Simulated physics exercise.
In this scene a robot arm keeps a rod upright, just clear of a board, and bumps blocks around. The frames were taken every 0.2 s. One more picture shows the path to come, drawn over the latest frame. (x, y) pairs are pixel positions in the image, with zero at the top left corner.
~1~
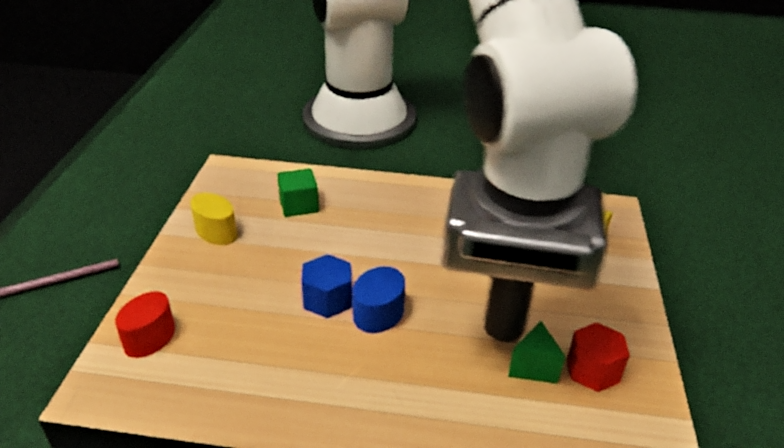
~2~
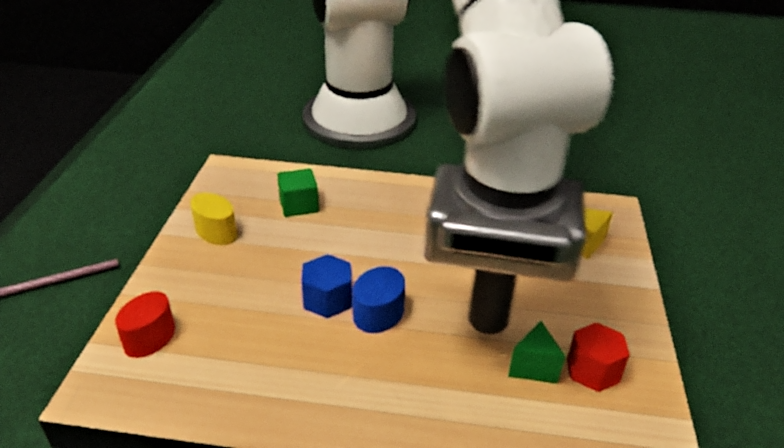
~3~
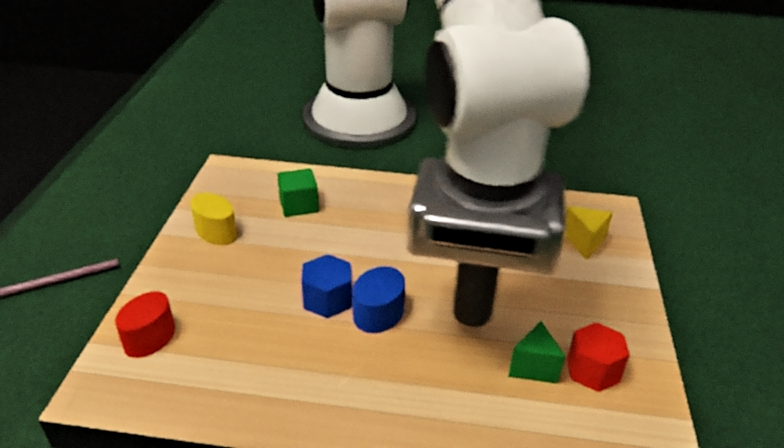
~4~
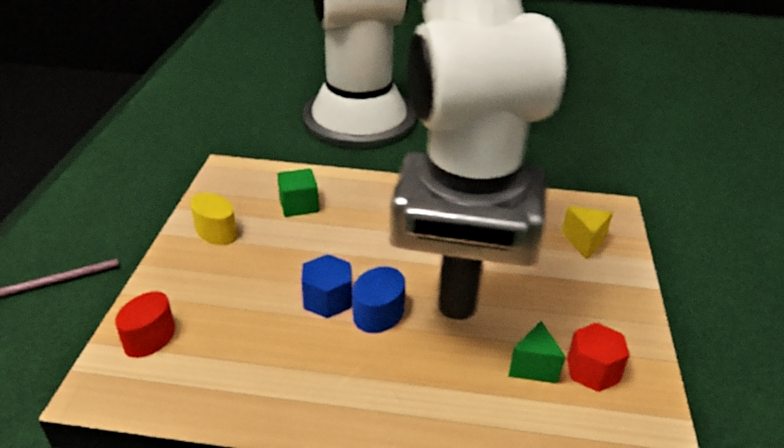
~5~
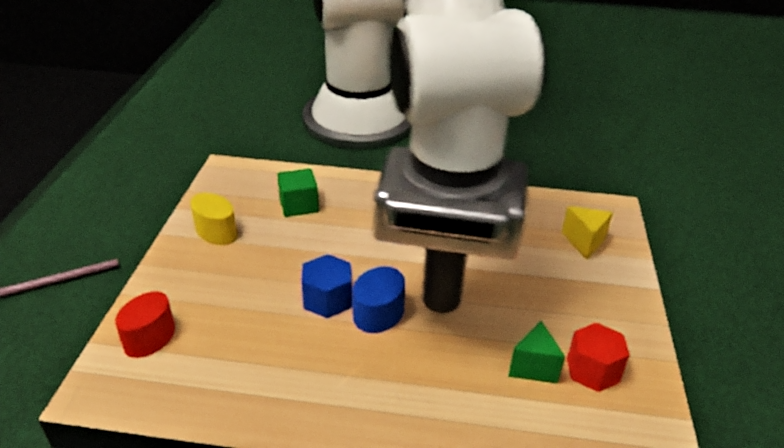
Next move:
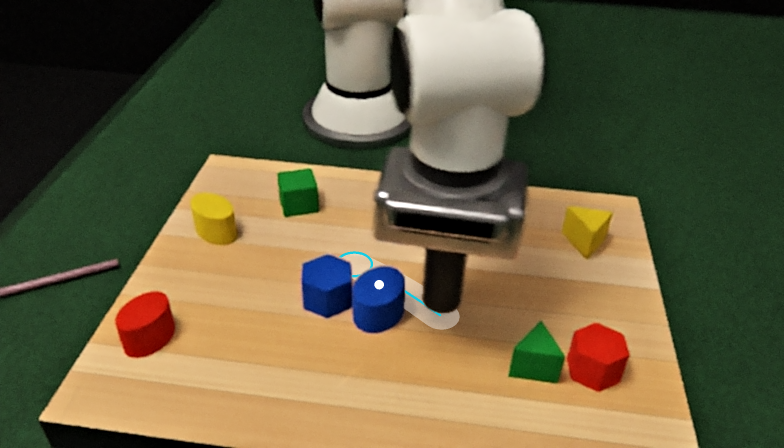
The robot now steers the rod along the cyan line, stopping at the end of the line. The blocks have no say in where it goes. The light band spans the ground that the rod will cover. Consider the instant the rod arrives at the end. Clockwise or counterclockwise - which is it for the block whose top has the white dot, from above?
Against the clock.
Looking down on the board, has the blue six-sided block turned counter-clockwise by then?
I believe not.
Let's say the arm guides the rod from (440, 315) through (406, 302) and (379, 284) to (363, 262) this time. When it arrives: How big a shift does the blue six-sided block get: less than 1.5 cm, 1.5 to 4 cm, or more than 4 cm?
Covers 1.5 to 4 cm.
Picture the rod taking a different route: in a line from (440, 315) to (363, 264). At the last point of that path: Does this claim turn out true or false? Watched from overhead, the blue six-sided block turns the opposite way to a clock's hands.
The claim does not hold.
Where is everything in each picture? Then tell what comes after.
The first frame shows tip of the rod at (504, 327), middles of tops, blue six-sided block at (327, 271), blue oval at (379, 285).
The second frame shows rod at (488, 320), nothing pushed.
The third frame shows rod at (472, 313), nothing pushed.
The fourth frame shows rod at (457, 306), nothing pushed.
The fifth frame shows rod at (442, 300), blue six-sided block at (327, 271), blue oval at (379, 285).
The line goes from (440, 315) over (398, 287) to (354, 264); the dot is on the blue oval.
On the path given first. One third of the way, rod at (412, 280); blue oval at (373, 283), turned 20° anticlockwise.
Two thirds of the way, rod at (383, 263); blue six-sided block at (316, 273), turned 20° clockwise; blue oval at (366, 281), turned 45° anticlockwise.
At the end, rod at (354, 249); blue six-sided block at (316, 273), turned 20° clockwise; blue oval at (366, 281), turned 45° anticlockwise.
